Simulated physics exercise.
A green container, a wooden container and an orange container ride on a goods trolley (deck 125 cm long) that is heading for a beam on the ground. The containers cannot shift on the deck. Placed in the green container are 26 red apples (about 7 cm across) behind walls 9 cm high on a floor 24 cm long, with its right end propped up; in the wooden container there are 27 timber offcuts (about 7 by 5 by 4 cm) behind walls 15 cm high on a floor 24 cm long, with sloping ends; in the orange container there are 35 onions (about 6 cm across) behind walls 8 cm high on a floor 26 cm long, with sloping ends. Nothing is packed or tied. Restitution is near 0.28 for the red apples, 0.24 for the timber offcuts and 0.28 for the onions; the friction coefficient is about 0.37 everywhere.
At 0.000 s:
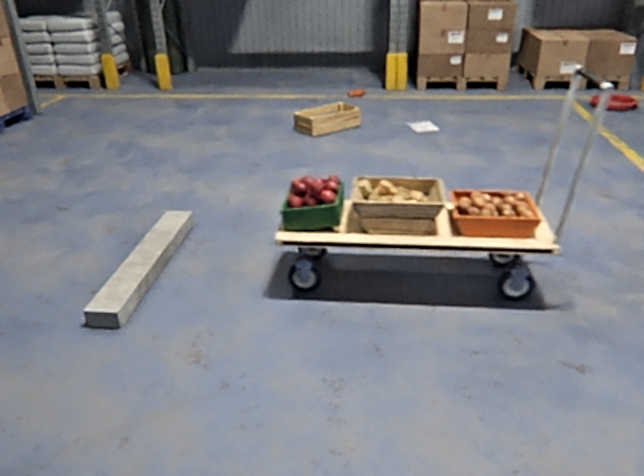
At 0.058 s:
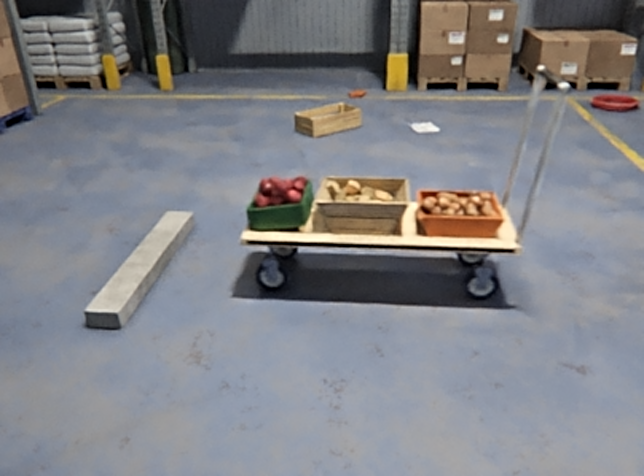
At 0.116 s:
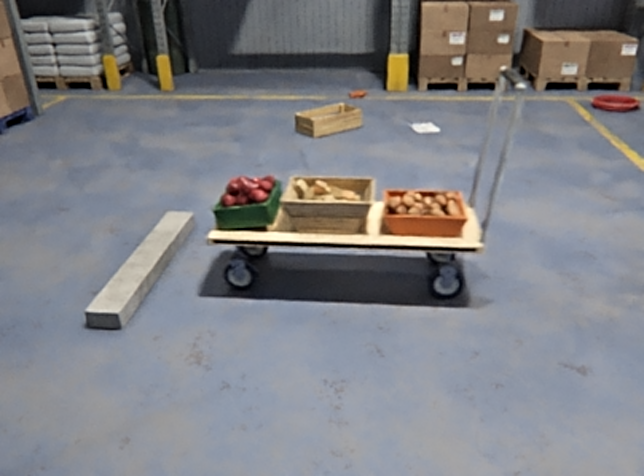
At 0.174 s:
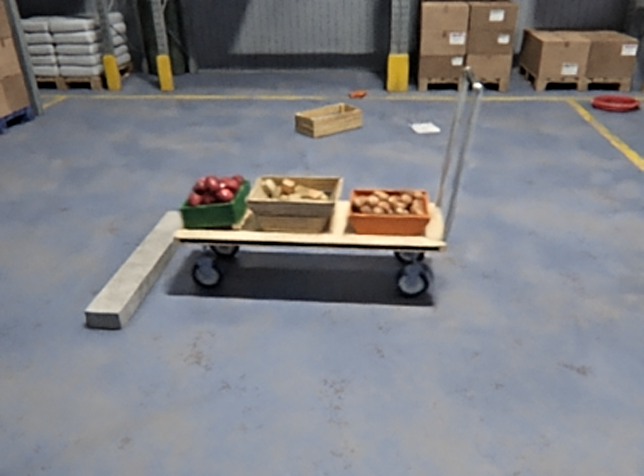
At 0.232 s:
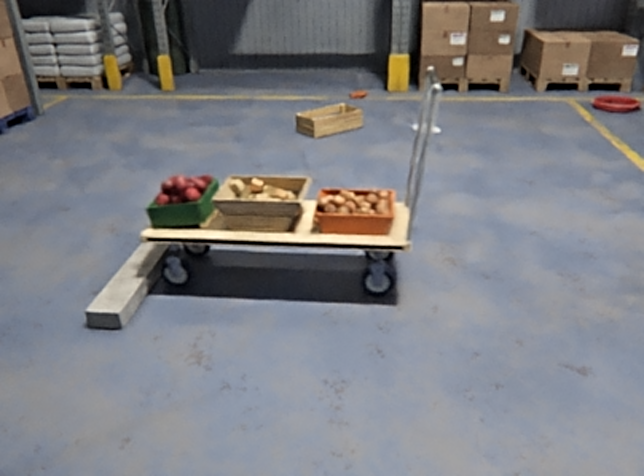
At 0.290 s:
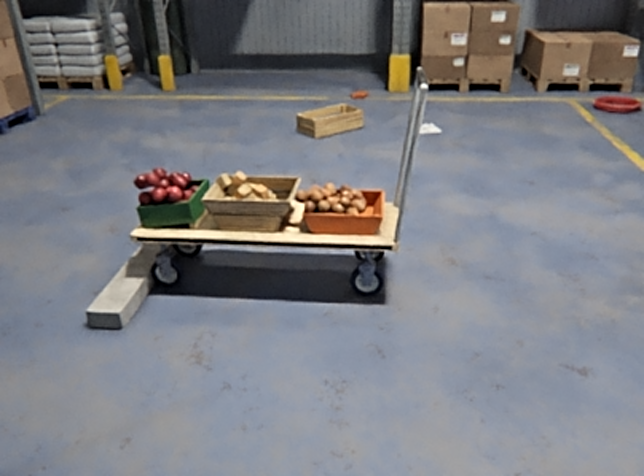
A trolley carrying apples, wooden pieces and onions in three containers rolls left to a beam.
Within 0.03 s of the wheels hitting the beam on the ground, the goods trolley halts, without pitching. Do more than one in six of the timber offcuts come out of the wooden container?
No.
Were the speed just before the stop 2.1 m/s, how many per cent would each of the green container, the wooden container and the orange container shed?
In that case the green container sheds 20 per cent of its load, the wooden container 0 per cent, and the orange container 20 per cent.
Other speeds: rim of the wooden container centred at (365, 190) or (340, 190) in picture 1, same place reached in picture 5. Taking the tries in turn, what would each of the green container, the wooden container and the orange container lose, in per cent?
Try by try, the green container would lose 30 then 20 per cent, the wooden container 0 then 0 per cent, and the orange container 20 then 10 per cent.
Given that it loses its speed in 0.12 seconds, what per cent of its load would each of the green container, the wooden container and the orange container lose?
Green container 20, wooden container 0, orange container 20 %.
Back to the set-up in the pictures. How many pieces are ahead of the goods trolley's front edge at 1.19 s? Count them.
Approx. 8 pieces ahead of the front edge.
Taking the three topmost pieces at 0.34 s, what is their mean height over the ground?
Around 56 centimetres.
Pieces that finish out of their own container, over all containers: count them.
Pieces: Around 20.
After 0.34 s, green container 23 in, 3 out, wooden container 27 in, 0 out and orange container 34 in, 1 out.
After 0.46 s, green container 19 in, 7 out, wooden container 27 in, 0 out and orange container 28 in, 7 out.
After 0.69 s, green container 17 in, 9 out, wooden container 27 in, 0 out and orange container 23 in, 12 out.
Outcome (at 1.19 s), green container 17 in, 9 out, wooden container 27 in, 0 out and orange container 24 in, 11 out. Asked share, 0 of 27, 0 per cent.
